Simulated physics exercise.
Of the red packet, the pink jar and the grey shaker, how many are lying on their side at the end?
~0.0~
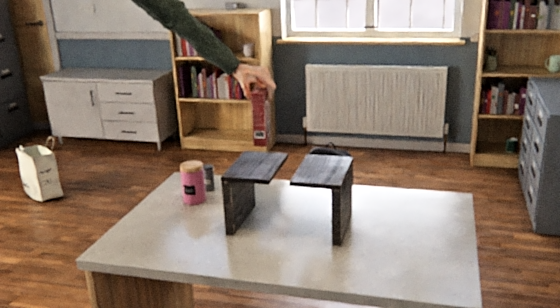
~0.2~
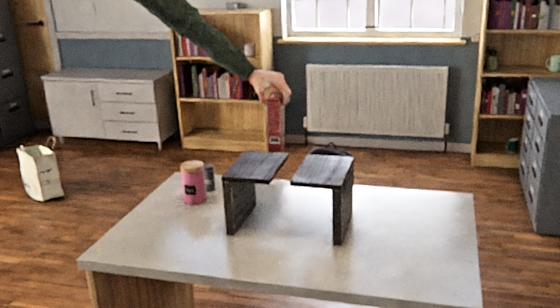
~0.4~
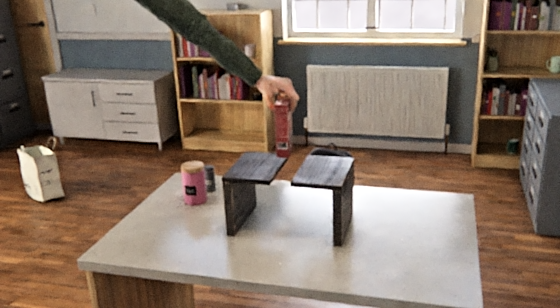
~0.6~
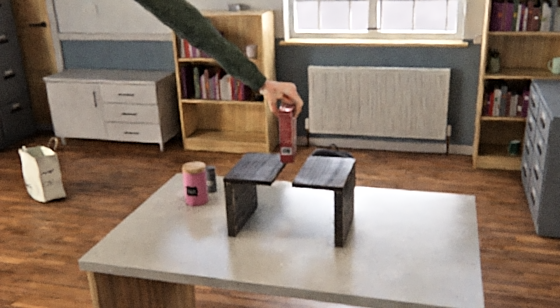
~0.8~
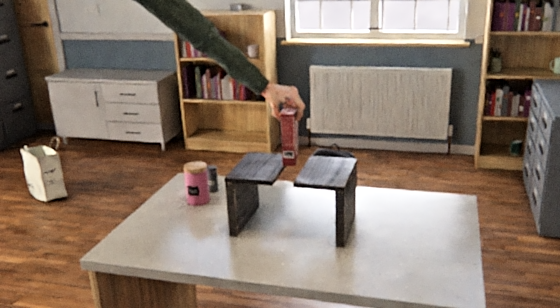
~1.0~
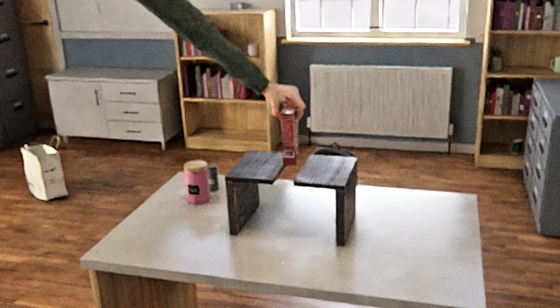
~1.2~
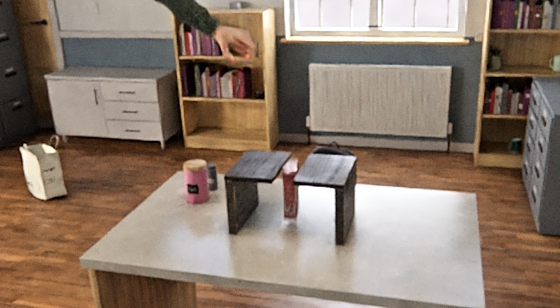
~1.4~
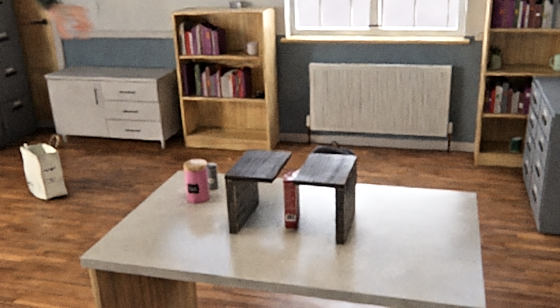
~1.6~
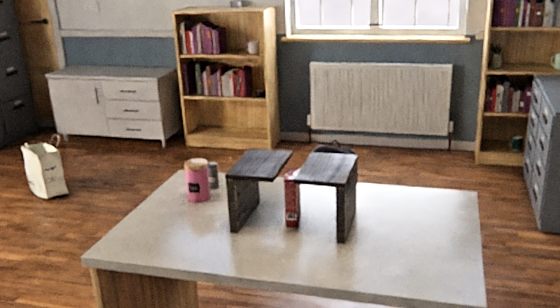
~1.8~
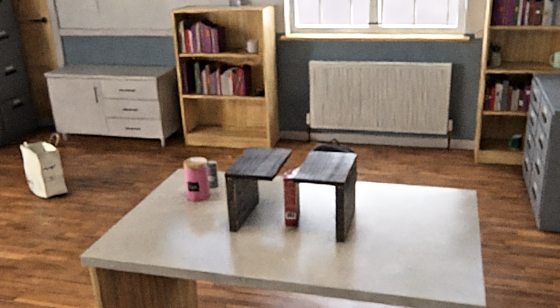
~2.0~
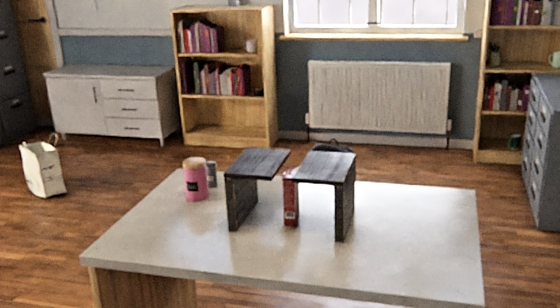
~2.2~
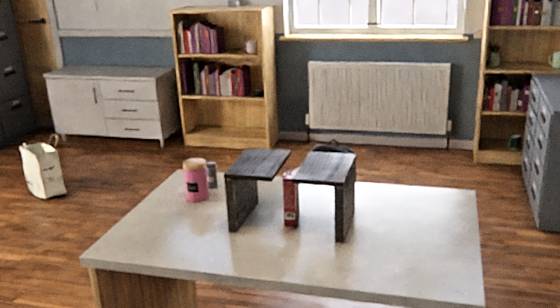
None of them are lying on their side at the end. The red packet, the pink jar and the grey shaker all remain upright.
In the video, a hand holds a red packet upright above a gap between two dark stand pieces on a table, then lets go and draws back. The packet drops through and ends standing on the table, while a pink jar and grey shaker stay put.
